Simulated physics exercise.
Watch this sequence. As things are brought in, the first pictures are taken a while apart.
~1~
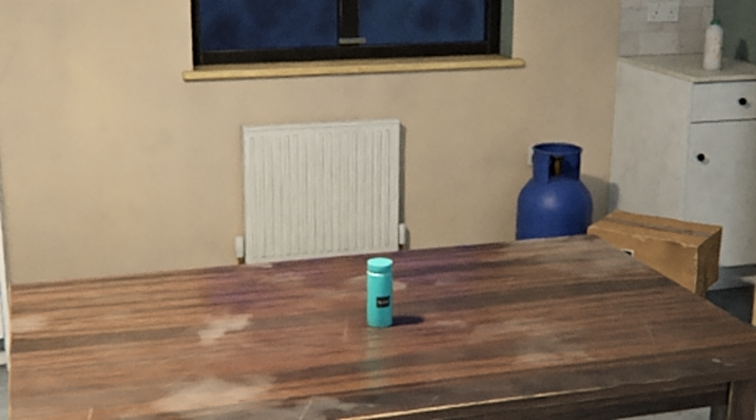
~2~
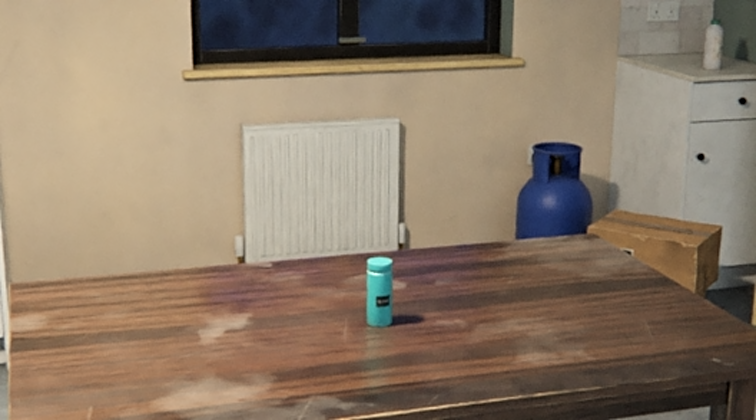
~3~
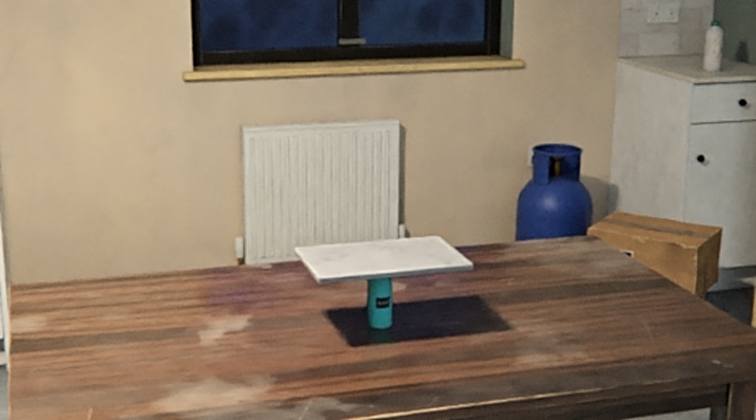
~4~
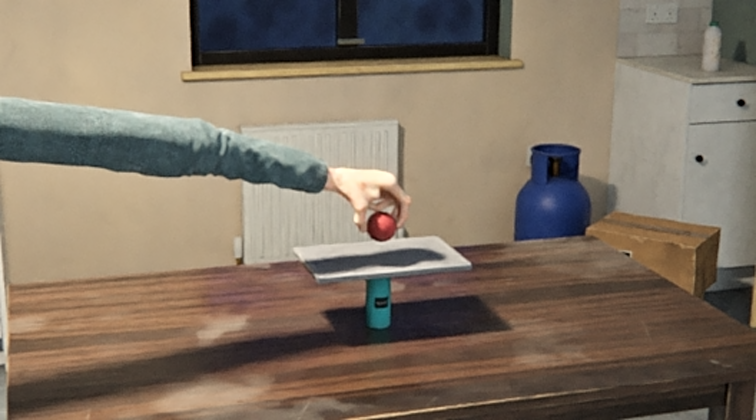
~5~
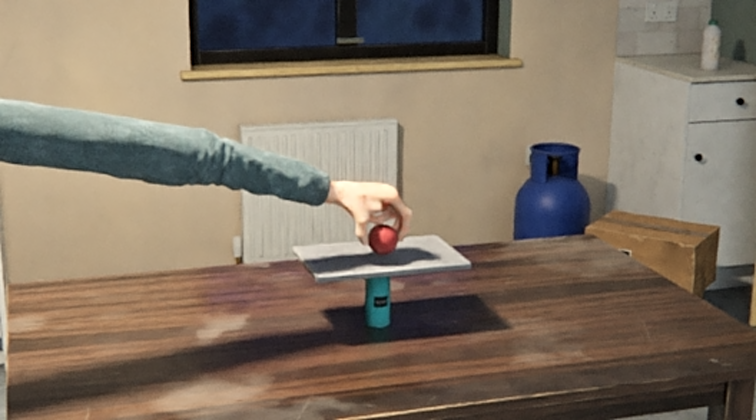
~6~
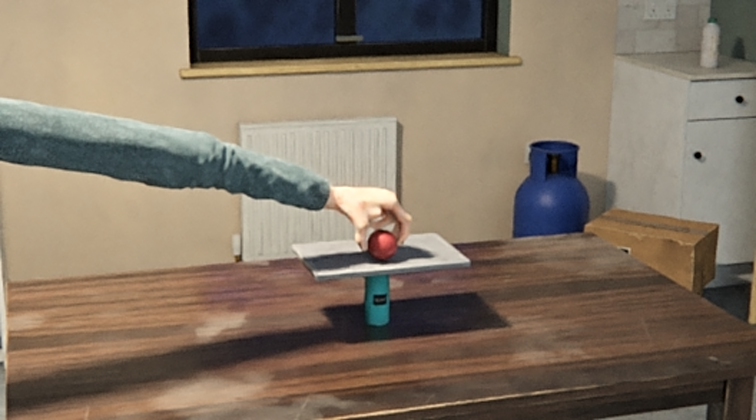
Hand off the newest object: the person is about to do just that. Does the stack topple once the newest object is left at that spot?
Most likely nothing will tip.
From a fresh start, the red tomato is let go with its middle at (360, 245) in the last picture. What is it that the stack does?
The stack then stays standing.
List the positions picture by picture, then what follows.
In the first picture, the last thing is not in view yet; turquoise shaker (380, 293).
In the second picture, the last thing is not in view yet; turquoise shaker (380, 292).
In the third picture, the last thing is not in view yet; turquoise shaker (380, 294).
The fourth picture shows coming down; red tomato (381, 227); turquoise shaker (378, 294).
The fifth picture shows coming down; red tomato (383, 239); turquoise shaker (378, 293).
The sixth picture shows set down, still held; red tomato (382, 245); turquoise shaker (377, 291).
Then, 0.40 s past the last view, nothing moves.
Then, 1.10 s past the last view, red tomato resting near (382, 245).
Finally, all 3 still in place. Final places as the last picture's camera would see them, red tomato near (382, 245). The stack stays up.
